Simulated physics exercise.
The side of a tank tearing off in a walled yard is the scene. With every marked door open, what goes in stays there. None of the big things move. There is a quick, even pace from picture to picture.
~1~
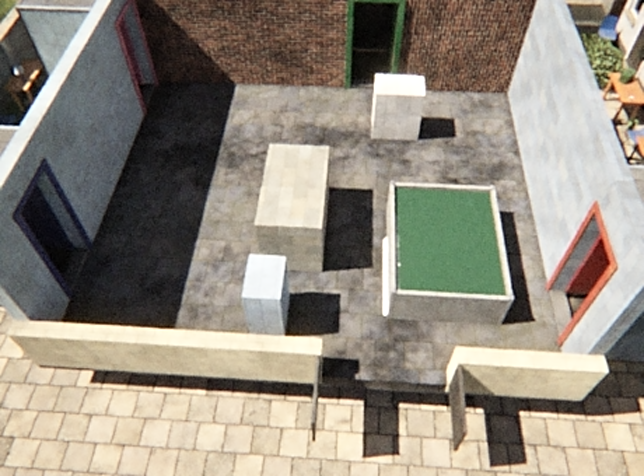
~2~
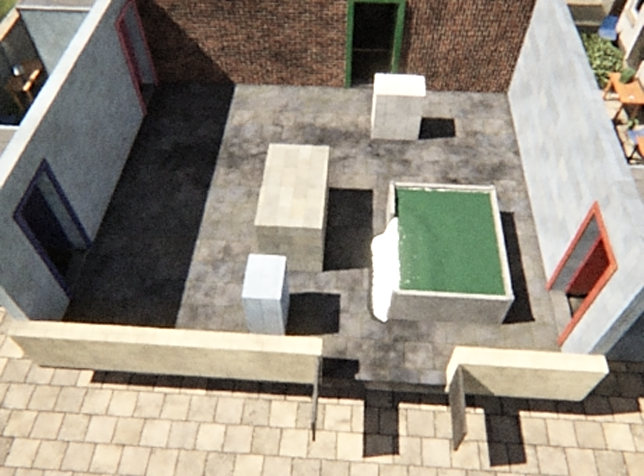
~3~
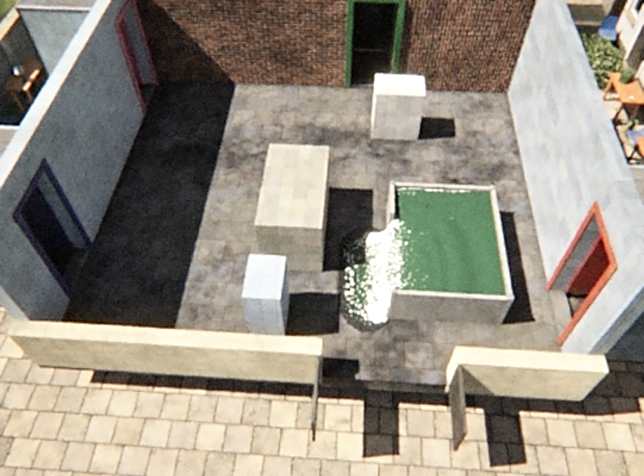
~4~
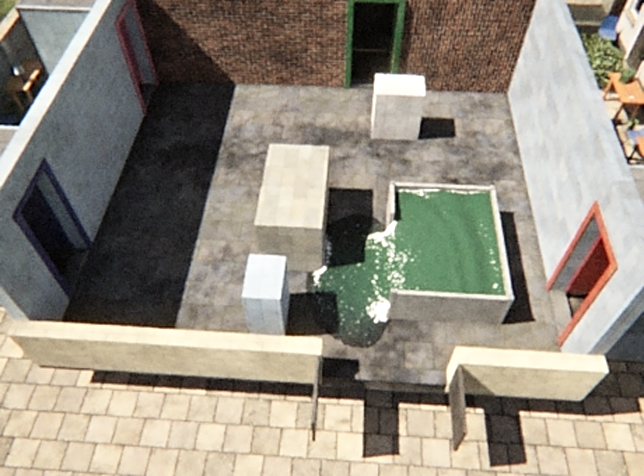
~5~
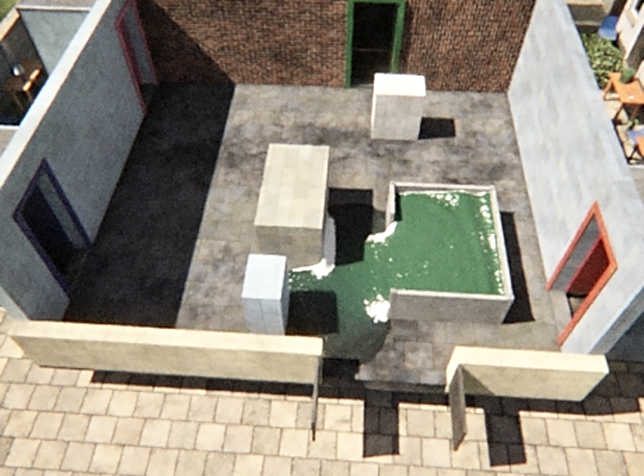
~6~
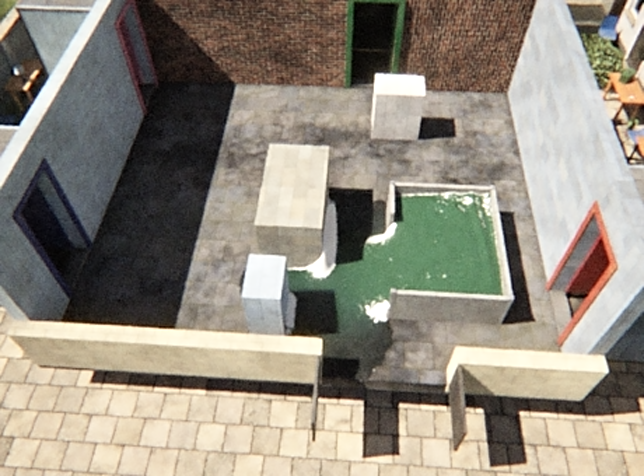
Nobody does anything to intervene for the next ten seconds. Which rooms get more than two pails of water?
The green door stays at or under the cap there; the pink door stays at or under the cap there; the blue door tips over the cap there; the red door stays at or under the cap there.
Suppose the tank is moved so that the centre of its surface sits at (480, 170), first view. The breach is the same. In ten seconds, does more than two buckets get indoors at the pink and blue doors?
Pink exceeds the limit, blue falls short.
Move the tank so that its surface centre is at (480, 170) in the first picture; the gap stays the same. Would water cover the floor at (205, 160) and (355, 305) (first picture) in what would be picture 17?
Taking them in the order given, I'd call it drenched and then drenched.
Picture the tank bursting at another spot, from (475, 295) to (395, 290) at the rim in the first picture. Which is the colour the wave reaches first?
I'd go with the red-painted one.
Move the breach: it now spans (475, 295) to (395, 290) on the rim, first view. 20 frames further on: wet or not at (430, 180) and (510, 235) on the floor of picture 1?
Taking the two points in order, the first is left dry and the second is waterlogged.
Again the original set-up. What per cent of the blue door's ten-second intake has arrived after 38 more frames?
That share would be near 90 %.
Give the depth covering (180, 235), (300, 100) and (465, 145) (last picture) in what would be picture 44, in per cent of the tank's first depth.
At the three places, in the order asked: Around 4, 6 and 2 per cent.
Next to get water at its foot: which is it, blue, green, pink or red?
Looks like the one in blue.
A moment on, water covers 20 % of the floor; the green door not reached, the pink door not reached, the blue door not reached, the red door not reached.
Next, water covers 40 % of the floor; the green door not reached, the pink door not reached, the blue door under two buckets in, the red door not reached.
Then, water covers 50 % of the floor; the green door under two buckets in, the pink door not reached, the blue door over two buckets in, the red door not reached.
Later, water covers 80 % of the floor; the green door under two buckets in, the pink door wet at the sill, nothing in, the blue door far over two buckets in, the red door wet at the sill, nothing in.
In the end, water covers 95 % of the floor; the green door under two buckets in, the pink door wet at the sill, nothing in, the blue door far over two buckets in, the red door wet at the sill, nothing in.
